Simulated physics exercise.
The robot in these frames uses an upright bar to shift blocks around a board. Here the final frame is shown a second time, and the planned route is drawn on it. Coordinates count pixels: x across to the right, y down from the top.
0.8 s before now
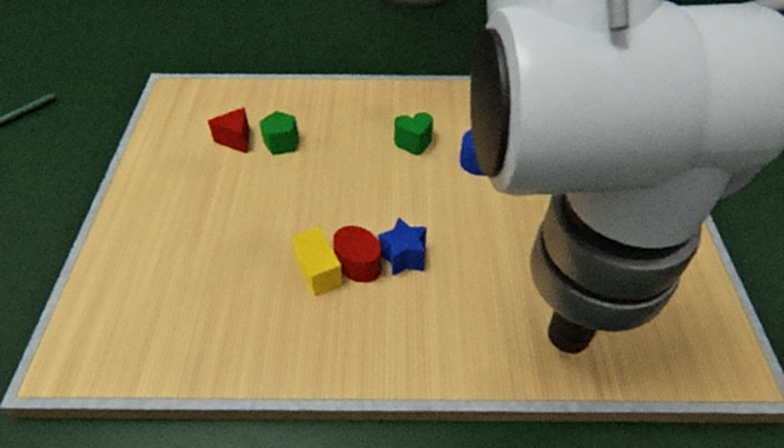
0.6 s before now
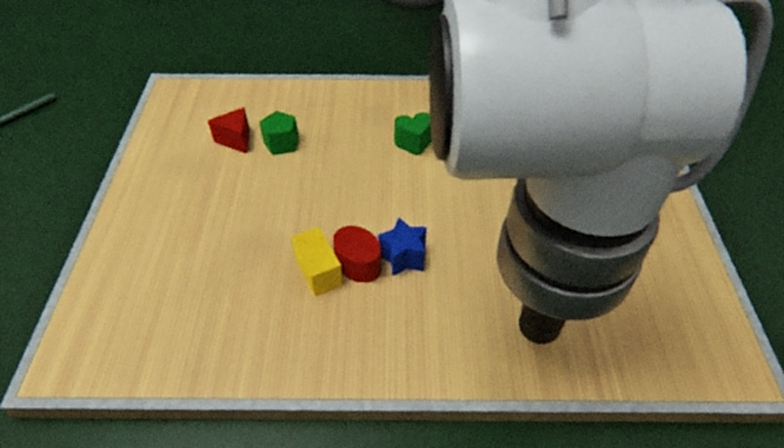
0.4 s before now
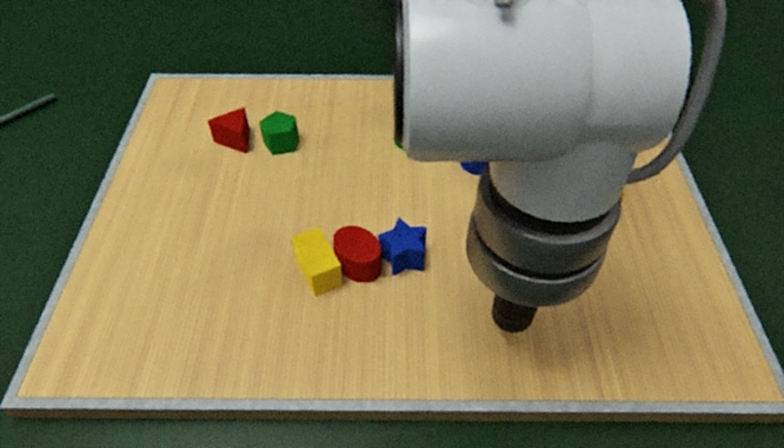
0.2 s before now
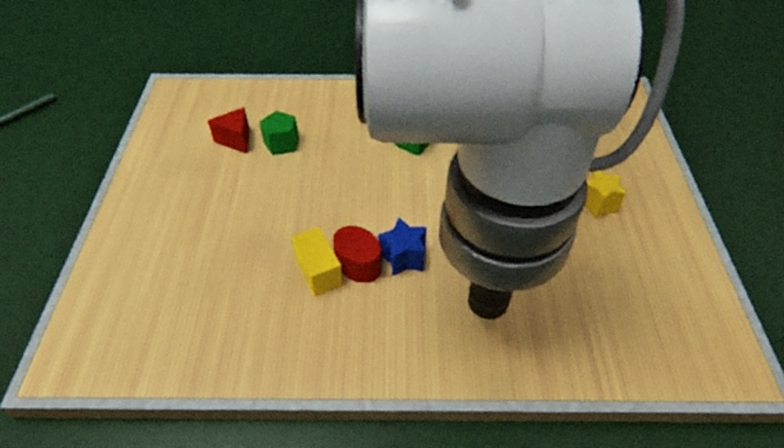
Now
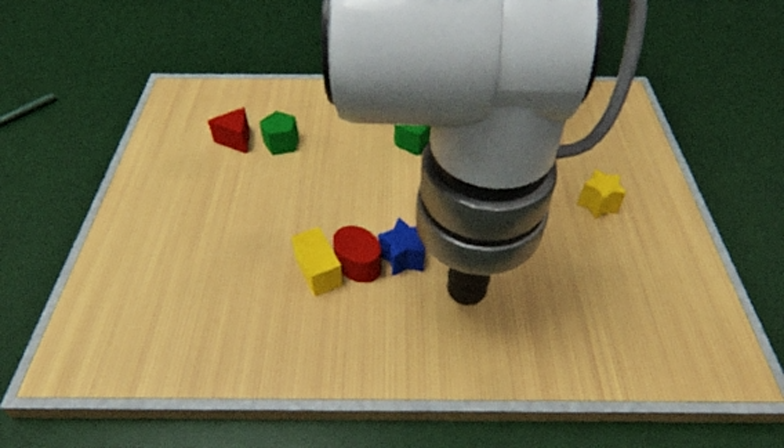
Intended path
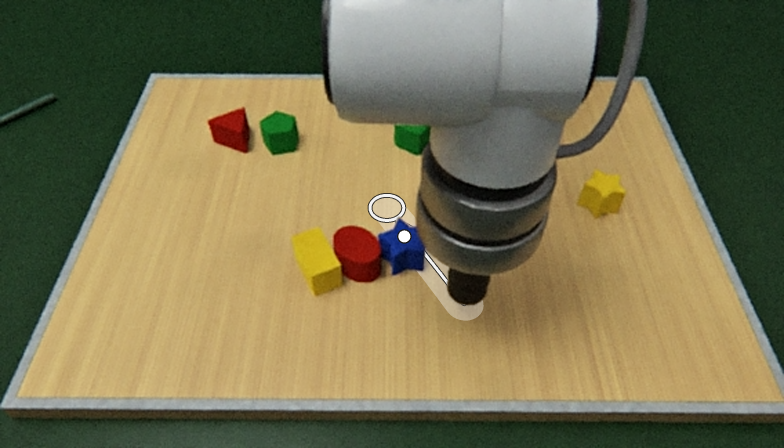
On a wooden board with a green surround, a yellow block, a red rounded block and a blue star sit in a row, with other coloured shapes farther back. A white robot arm moves its dark-tipped bar leftward and slightly up the board, nearing the star and uncovering a yellow star, while the blocks stay still.
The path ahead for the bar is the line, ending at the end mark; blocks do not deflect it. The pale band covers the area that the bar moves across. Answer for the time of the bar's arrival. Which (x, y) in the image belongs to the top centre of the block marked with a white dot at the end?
I'd guess (366, 211).
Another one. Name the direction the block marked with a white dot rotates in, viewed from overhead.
The twist is anticlockwise.
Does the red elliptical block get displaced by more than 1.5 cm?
Short answer: No.
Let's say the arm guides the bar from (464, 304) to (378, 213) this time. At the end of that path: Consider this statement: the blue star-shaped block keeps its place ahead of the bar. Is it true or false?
This is false.
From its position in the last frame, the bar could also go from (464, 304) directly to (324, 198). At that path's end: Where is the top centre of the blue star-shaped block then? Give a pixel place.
At the end it should sit near (313, 155).
The line goes in a line from (464, 304) to (387, 208); the dot is on the blue star-shaped block.
The first path, step by step. One third of the way, bar (437, 254); blue star-shaped block (399, 233).
Two thirds of the way, bar (411, 222); yellow oblong (311, 252); red elliptical block (349, 242); blue star-shaped block (377, 221), turned 20° anticlockwise.
At the end, bar (387, 193); yellow oblong (311, 252); red elliptical block (349, 242); blue star-shaped block (366, 211), turned 50° anticlockwise.
